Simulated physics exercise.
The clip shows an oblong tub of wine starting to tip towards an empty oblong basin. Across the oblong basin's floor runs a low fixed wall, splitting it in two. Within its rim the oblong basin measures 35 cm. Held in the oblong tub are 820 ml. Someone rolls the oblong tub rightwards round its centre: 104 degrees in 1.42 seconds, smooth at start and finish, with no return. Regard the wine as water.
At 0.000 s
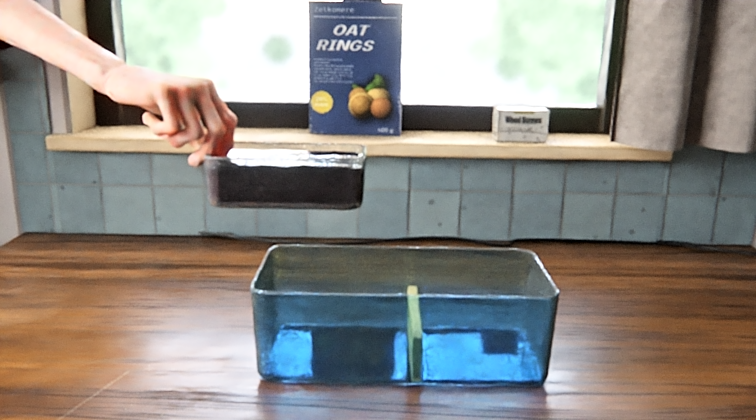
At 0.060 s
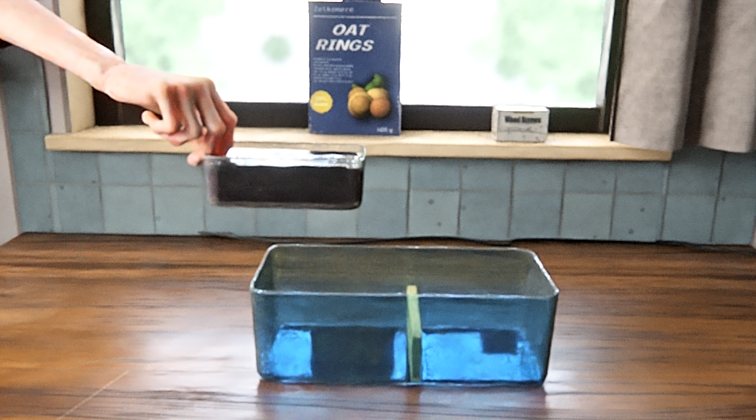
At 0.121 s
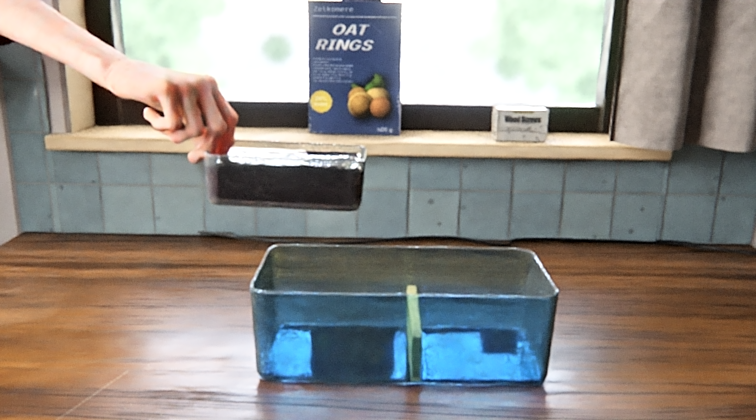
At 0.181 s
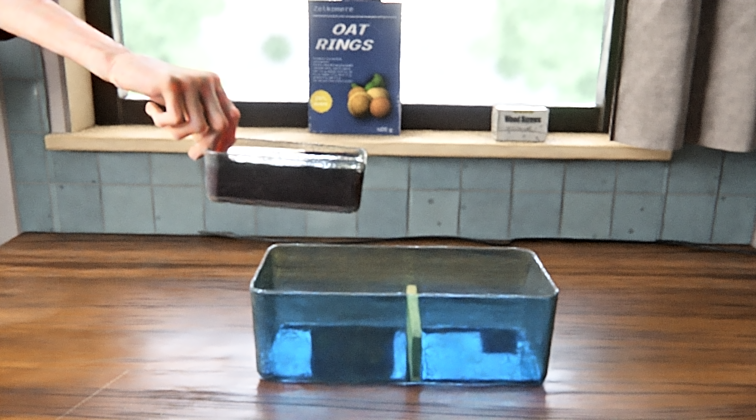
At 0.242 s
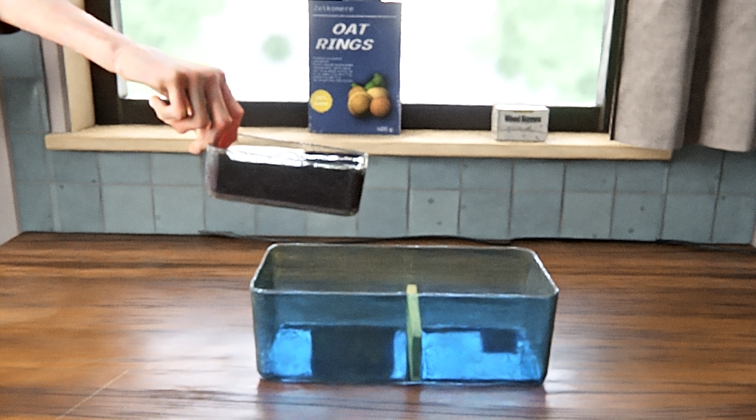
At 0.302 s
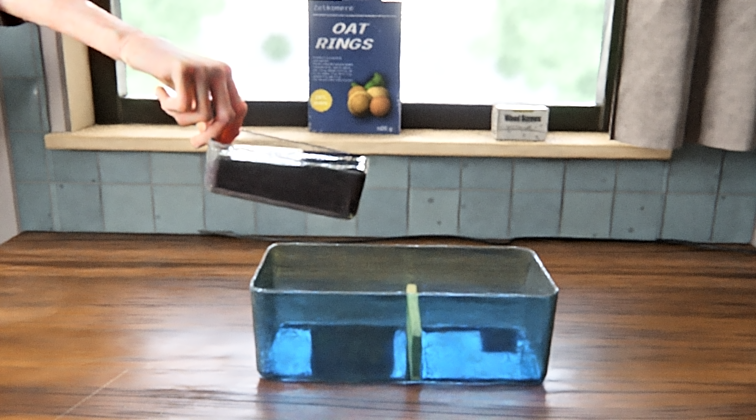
A hand held a small clear tub of dark liquid above a bluish, see-through basin with a divider on a wooden table, then slowly tilted the tub slightly, its right end dipping lower.
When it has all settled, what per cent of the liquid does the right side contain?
The right side contains about 52 per cent.
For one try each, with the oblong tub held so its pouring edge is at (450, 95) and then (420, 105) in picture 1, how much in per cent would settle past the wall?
Try 1: 80 %; try 2: 80 %.
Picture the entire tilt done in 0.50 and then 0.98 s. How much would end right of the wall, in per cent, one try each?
In order, 5 and 45 per cent.
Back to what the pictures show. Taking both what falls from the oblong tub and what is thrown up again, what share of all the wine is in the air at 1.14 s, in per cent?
2 per cent or so.
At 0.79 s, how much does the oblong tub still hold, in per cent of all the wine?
Remaining: Near 26 % of the total.
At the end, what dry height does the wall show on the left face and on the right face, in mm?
Measured: Left around 44 mm, right around 40 mm.
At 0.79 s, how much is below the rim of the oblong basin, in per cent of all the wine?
Close to 42 in a hundred.
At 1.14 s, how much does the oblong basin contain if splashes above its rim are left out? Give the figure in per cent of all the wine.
Reading: Approx. 92 %.
By 0.79 s the tilt is 61° and 25 per cent is still to pour, 10 is left of the wall and 31 right of it.
By 1.14 s the tilt is 95° and 5 per cent is still to pour, 39 is left of the wall and 52 right of it.
By 1.51 s the tilt is 104° and 0 per cent is still to pour, 46 is left of the wall and 52 right of it.
By 1.92 s the tilt is 104° and 0 per cent is still to pour, 46 is left of the wall and 53 right of it.
At rest 46 per cent lies left of the wall, 52 right of it and 1 outside.
